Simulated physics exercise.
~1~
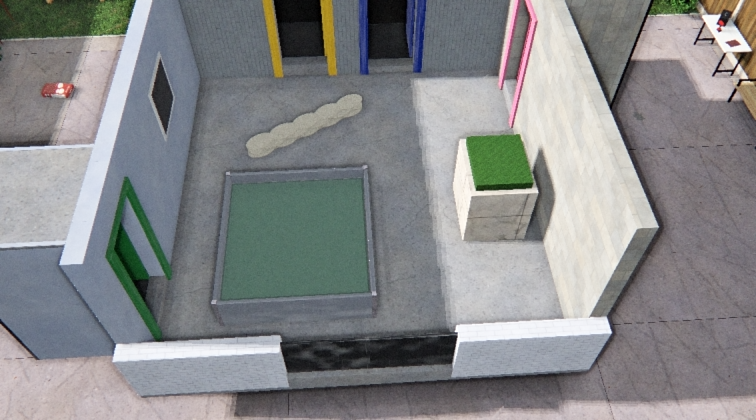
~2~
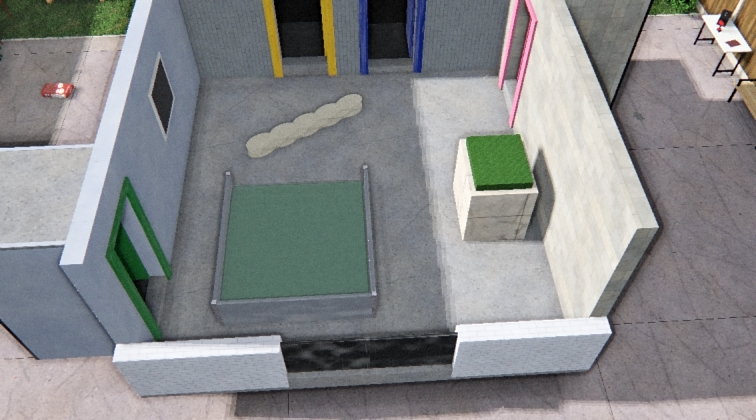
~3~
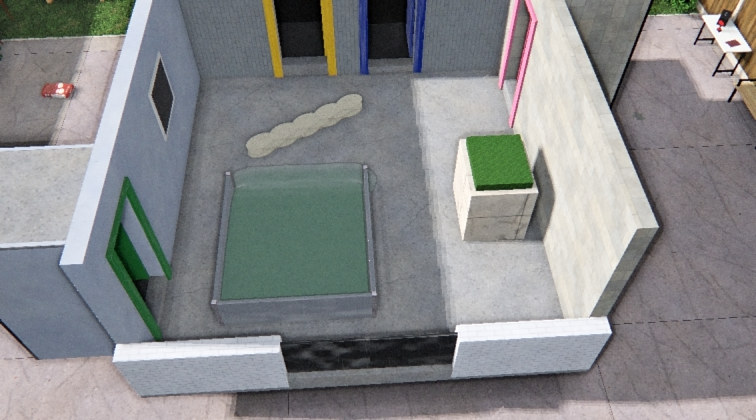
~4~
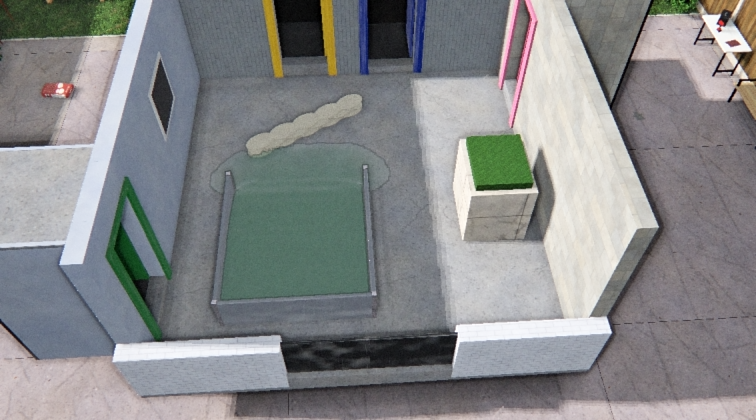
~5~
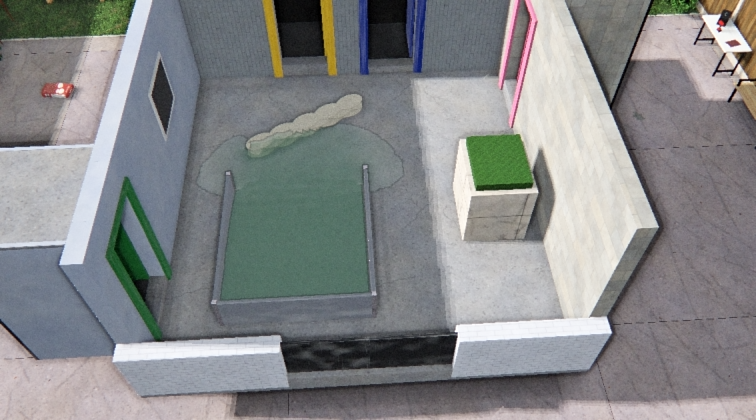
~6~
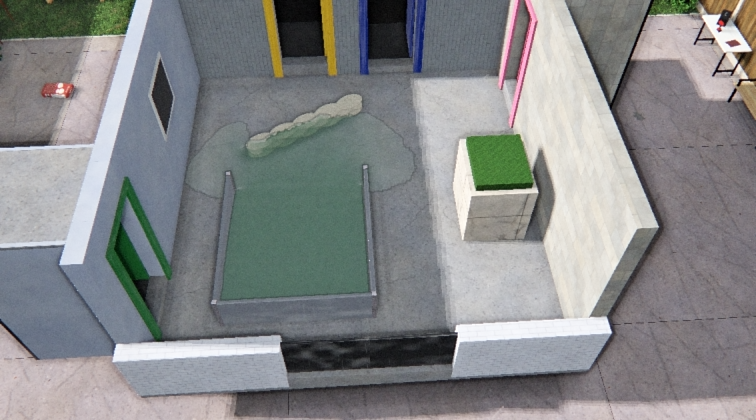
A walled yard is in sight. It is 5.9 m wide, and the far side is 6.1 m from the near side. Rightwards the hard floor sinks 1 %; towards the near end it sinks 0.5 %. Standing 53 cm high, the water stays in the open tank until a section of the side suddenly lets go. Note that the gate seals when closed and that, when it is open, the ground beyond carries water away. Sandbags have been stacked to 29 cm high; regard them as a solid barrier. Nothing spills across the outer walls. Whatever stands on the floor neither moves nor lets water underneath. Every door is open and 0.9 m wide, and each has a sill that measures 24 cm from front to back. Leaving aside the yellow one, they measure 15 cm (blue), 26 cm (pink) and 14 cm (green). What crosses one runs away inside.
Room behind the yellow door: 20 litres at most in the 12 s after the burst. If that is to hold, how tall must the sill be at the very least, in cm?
Close to 5.5 cm is just enough.
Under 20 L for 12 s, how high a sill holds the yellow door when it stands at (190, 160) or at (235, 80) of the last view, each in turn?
Minimums: Roughly 16 cm and 14.0 cm.
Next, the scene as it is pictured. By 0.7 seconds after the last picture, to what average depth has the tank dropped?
Average depth: Approx. 32 cm.
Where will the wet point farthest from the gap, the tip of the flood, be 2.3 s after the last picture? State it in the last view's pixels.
Front tip: Approx. (492, 74) px.
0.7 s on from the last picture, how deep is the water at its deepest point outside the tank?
About 37 cm.
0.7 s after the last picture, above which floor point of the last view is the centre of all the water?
Centre of the water: Approx. (305, 211) px.
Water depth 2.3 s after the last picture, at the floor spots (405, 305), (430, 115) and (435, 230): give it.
Depth: About 0, 8, 0 cm.
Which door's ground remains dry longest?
It's the green door.
Then, 0.7 s after the last picture water covers 30 % of the floor, deepest (37 cm) near (291, 147); it has not reached the yellow door.
Then, 2.3 s after the last picture water covers 50 % of the floor, deepest (32 cm) near (492, 74); 6 cm at the yellow door, 0 litres in over its 26 cm sill.
Then, 11.3 s after the last picture water covers 95 % of the floor, deepest (16 cm) near (563, 347); 6 cm at the yellow door, 0 litres in over its 26 cm sill.
At the yellow door as built, the water peaked near 9 cm, 7.1 s after the last picture.
Run again over the same 12 s with other heights there, 34 litres in over 4.5 cm, 14 litres over 6 cm. The limit of 20 litres is kept from about 5.5 cm up.
